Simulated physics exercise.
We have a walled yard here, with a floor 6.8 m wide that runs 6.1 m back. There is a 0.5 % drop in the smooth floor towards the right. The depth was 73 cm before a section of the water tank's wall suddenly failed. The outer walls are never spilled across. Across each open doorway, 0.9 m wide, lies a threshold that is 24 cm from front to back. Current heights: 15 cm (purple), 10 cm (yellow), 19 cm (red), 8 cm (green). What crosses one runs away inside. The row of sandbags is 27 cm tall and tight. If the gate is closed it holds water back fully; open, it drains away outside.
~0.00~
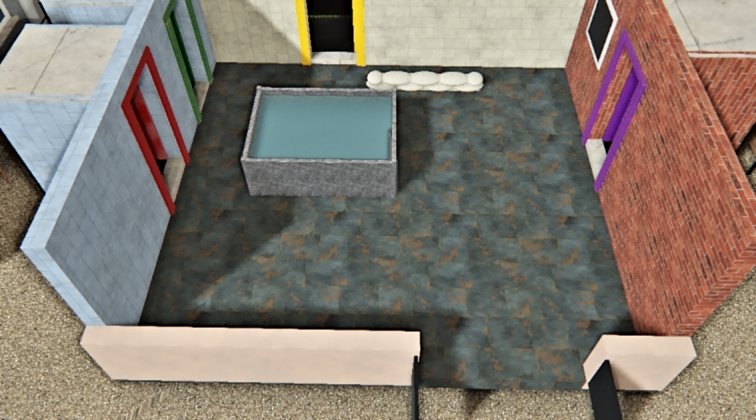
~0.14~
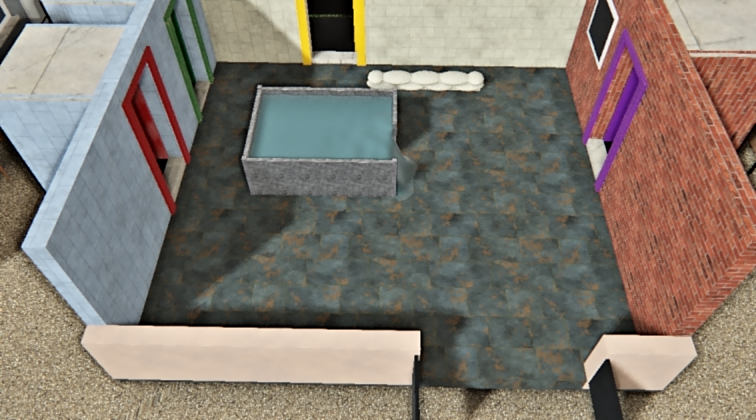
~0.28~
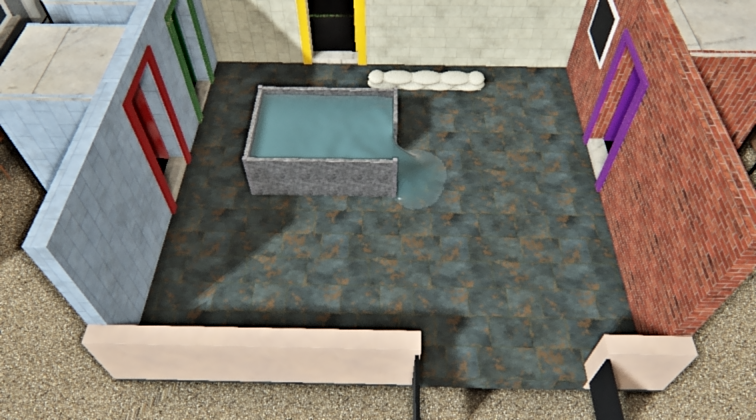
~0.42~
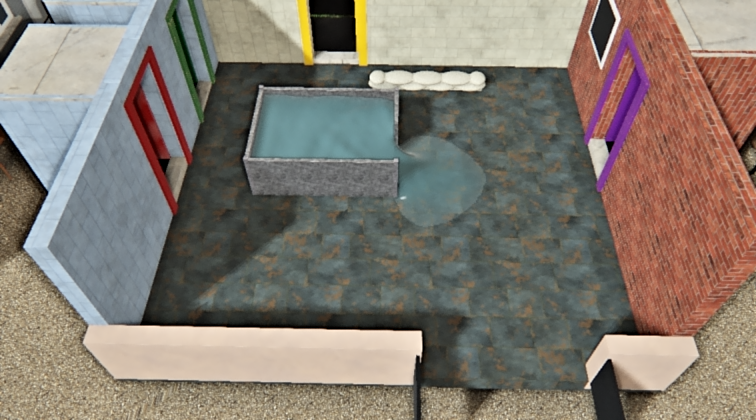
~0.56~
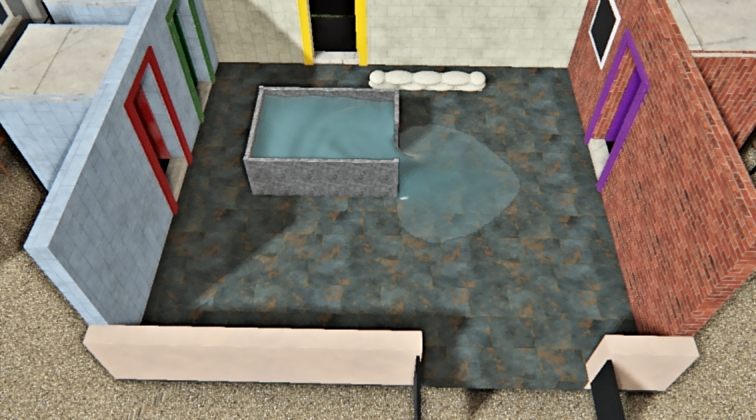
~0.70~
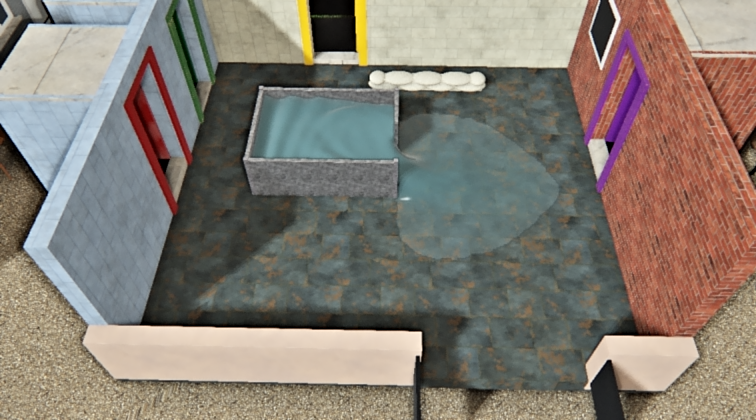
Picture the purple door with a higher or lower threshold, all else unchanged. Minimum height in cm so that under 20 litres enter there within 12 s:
20 cm.
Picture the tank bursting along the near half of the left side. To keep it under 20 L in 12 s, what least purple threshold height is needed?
Then the minimum is about 6.5 cm.
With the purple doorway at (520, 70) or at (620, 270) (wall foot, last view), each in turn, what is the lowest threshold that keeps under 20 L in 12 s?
12.5 and 16 cm.
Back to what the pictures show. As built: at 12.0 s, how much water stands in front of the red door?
Some 3.0 centimetres.
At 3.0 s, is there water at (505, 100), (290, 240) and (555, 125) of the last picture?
One by one: Drenched, clear, drenched.
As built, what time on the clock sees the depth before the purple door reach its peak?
The level tops out near 2.2 seconds.
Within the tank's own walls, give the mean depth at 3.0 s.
Some 36 cm.
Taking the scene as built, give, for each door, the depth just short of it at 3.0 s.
At the purple door the depth is 21 cm, at yellow 0 cm, at red 0 cm and at green 0 cm.
After 1.4 s water covers 30 % of the floor, deepest (38 cm) near (404, 183); 15 cm at the purple door, 2 litres in over its 15 cm threshold.
After 3.0 s water covers 40 % of the floor, deepest (28 cm) near (634, 352); 21 cm at the purple door, 58 litres in over its 15 cm threshold.
After 12.0 s water covers 95 % of the floor, deepest (8 cm) near (623, 365); 7 cm at the purple door, 71 litres in over its 15 cm threshold.
At the purple door as built, the water arrived by 1.0 s and peaked near 26 cm at 2.2 s.
With a threshold of 17.5 cm, 41 litres would have come in within the 12 s; with 24 cm, 5 litres. So under 20 litres takes about 20 cm.
